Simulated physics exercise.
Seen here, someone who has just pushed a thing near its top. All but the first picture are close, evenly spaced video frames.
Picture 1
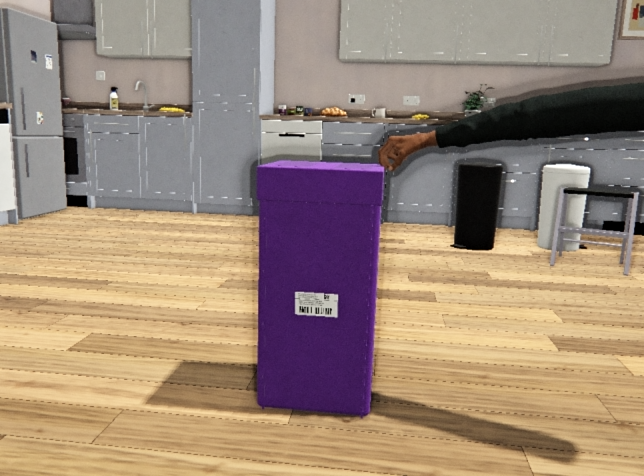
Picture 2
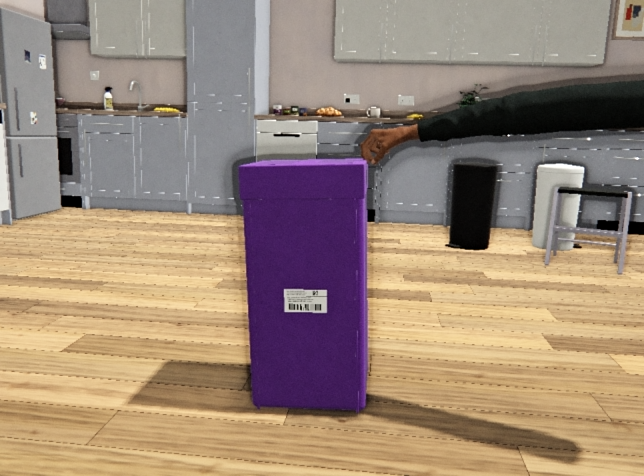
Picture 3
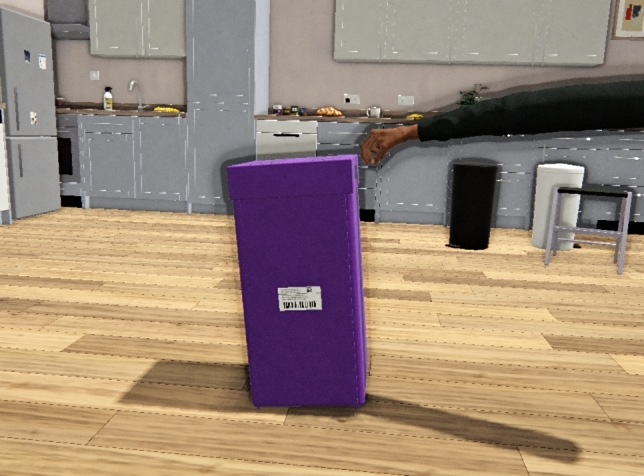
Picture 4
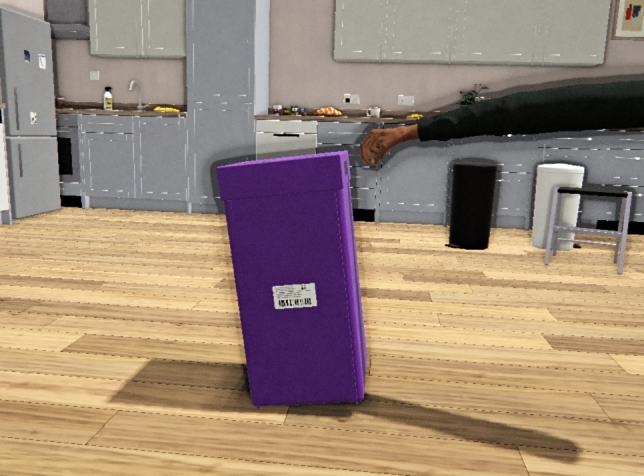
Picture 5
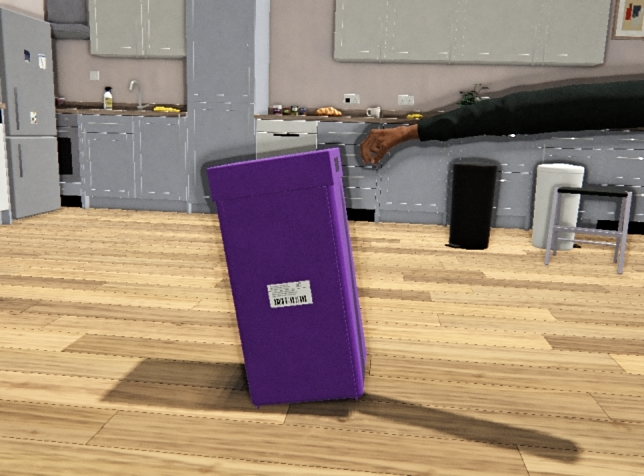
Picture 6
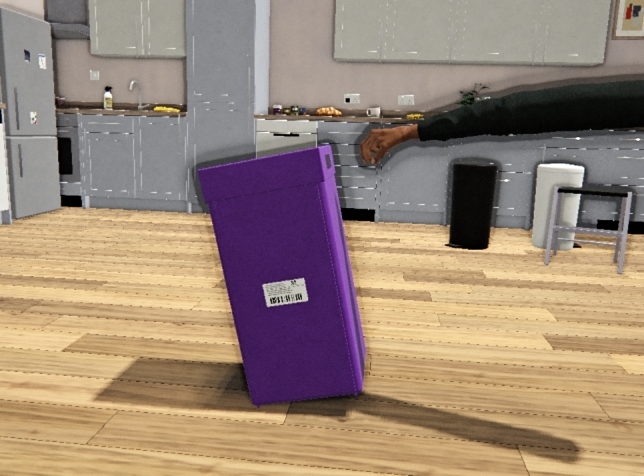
The video shows a tall purple box standing on a wooden kitchen floor as a hand at the right touches its upper edge; the box then leans gradually to the left, away from the hand, which stays extended.
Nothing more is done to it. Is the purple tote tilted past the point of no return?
As it turns out, the purple tote goes down on its side.
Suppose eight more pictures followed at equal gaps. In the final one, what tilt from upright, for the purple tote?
It would show 25°.
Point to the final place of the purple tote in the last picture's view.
Near (153, 327).
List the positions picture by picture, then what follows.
The first frame shows purple tote (322, 282) upright.
The second frame shows purple tote (312, 279) 3° off upright.
The third frame shows purple tote (306, 276) 6° off upright.
The fourth frame shows purple tote (301, 274) 8° off upright.
The fifth frame shows purple tote (296, 272) 10° off upright.
The sixth frame shows purple tote (292, 271) 12° off upright.
Then, 0.26 s after the last picture, purple tote 33° off upright near (247, 266).
Then, 0.50 s after the last picture, purple tote 59° off upright near (196, 282).
At rest, the purple tote topples, near (153, 327).
